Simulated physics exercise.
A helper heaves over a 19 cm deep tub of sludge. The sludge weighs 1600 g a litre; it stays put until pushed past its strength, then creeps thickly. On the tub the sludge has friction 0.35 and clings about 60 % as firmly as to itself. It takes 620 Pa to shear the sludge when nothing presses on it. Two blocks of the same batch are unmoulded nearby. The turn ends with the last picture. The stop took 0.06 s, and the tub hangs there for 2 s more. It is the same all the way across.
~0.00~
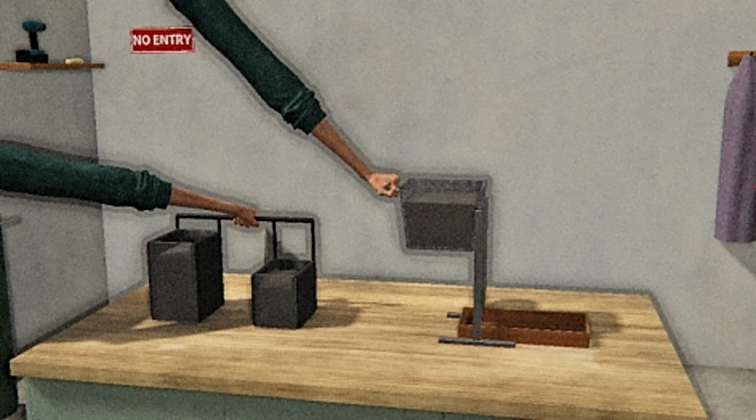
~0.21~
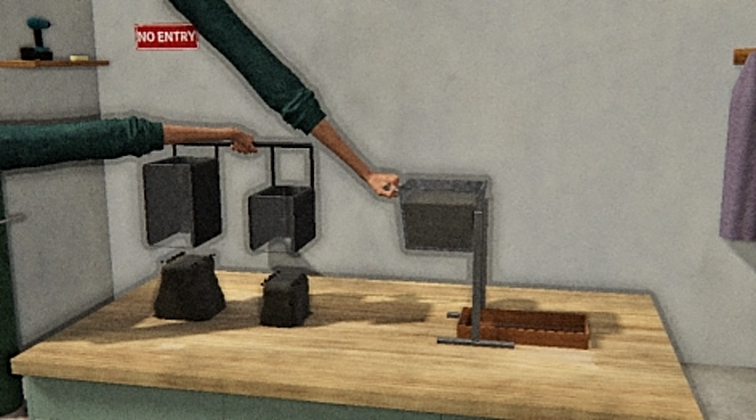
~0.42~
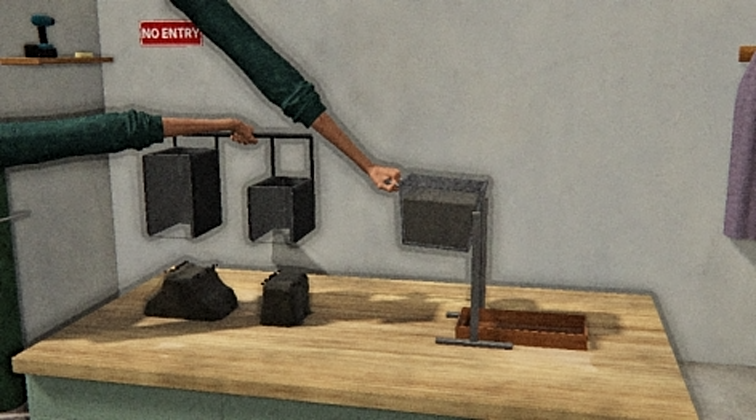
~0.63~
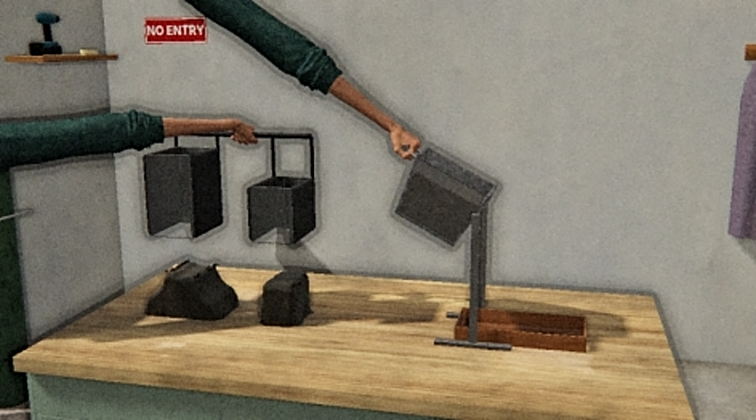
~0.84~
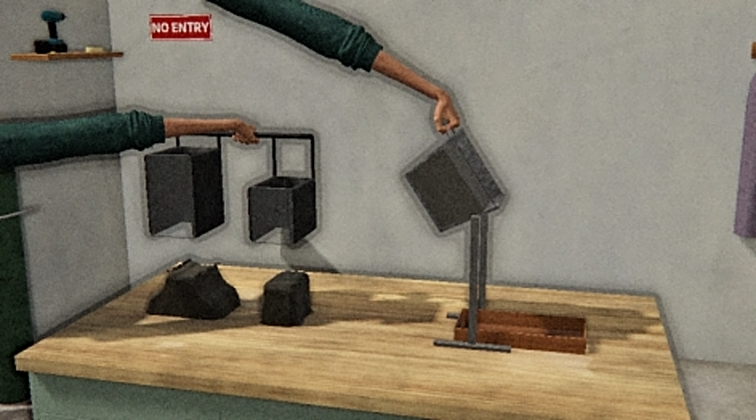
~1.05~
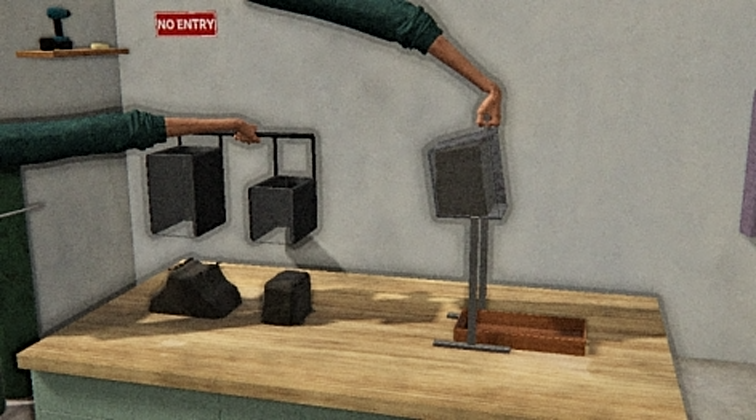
One hand lifts two moulds off dark blocks, then another tilts a grey tub rightward.
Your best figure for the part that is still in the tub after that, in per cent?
Expect roughly 61 %.
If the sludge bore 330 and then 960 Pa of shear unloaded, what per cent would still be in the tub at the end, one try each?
In turn about 45 %, 100 %.
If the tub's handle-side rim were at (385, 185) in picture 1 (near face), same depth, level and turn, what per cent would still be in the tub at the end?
Then about 45 %.
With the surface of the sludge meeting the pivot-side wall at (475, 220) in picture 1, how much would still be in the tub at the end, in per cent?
Then about 100 %.
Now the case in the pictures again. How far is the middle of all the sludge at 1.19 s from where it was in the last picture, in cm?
Some 3 cm.
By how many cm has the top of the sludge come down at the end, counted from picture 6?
About 11 cm.
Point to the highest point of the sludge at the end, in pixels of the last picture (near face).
Around (459, 183).
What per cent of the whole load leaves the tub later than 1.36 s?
Near 20 %.
By 1.19 s, the tub is at 81 degrees and holds 100 %.
By 1.36 s, the tub is at 81 degrees and holds 82 %.
By 1.53 s, the tub is at 81 degrees and holds 66 %.
By 1.70 s, the tub is at 81 degrees and holds 61 %.
By 3.05 s, at the end, the tub is at 81 degrees and holds 61 %.
